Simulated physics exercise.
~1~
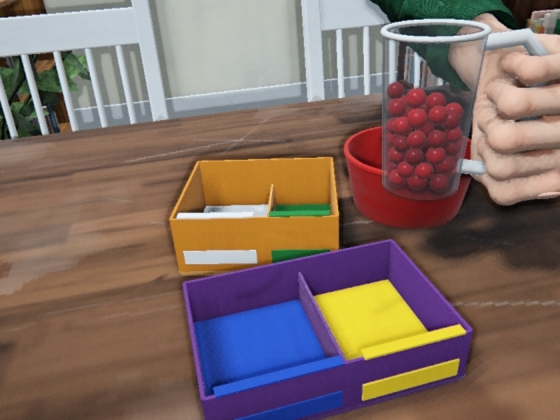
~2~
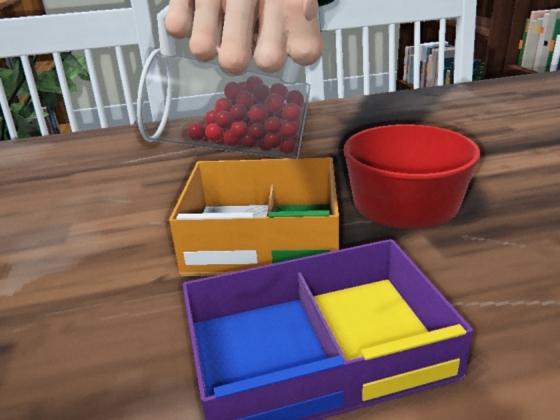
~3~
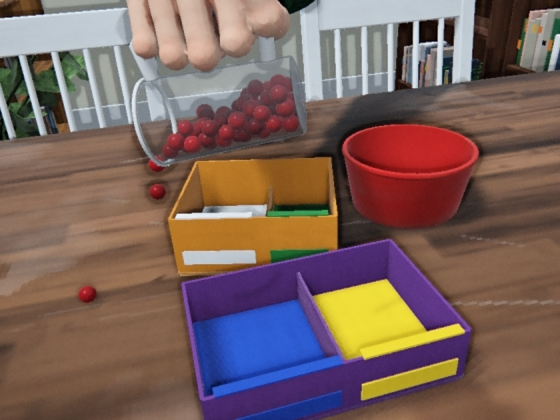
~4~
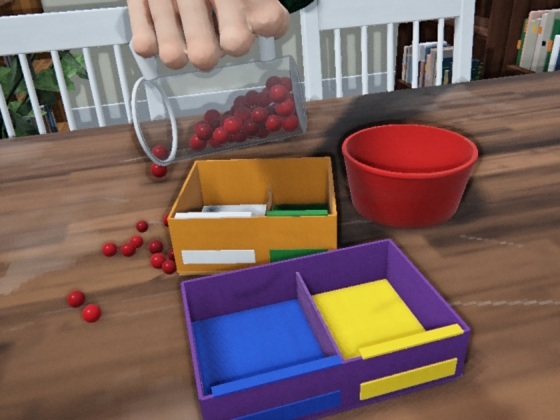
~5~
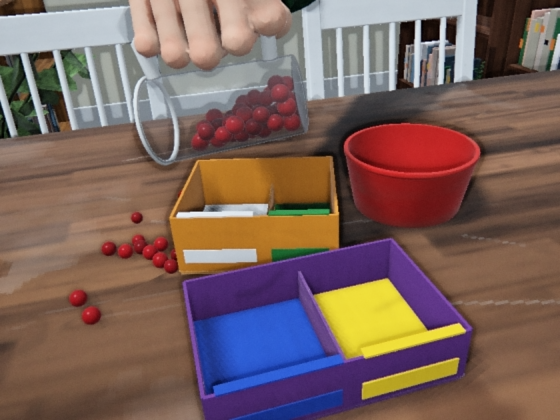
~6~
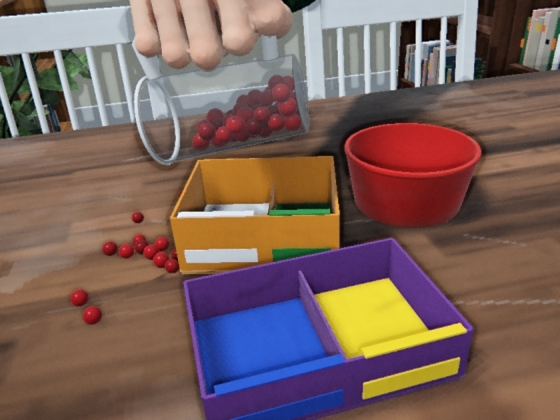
The video shows a hand lifting a clear cup of red berries from beside a red dish, moving it left behind an orange tin and a purple tin, and tipping it sideways, so some berries spill onto the wooden table while most stay in the cup.
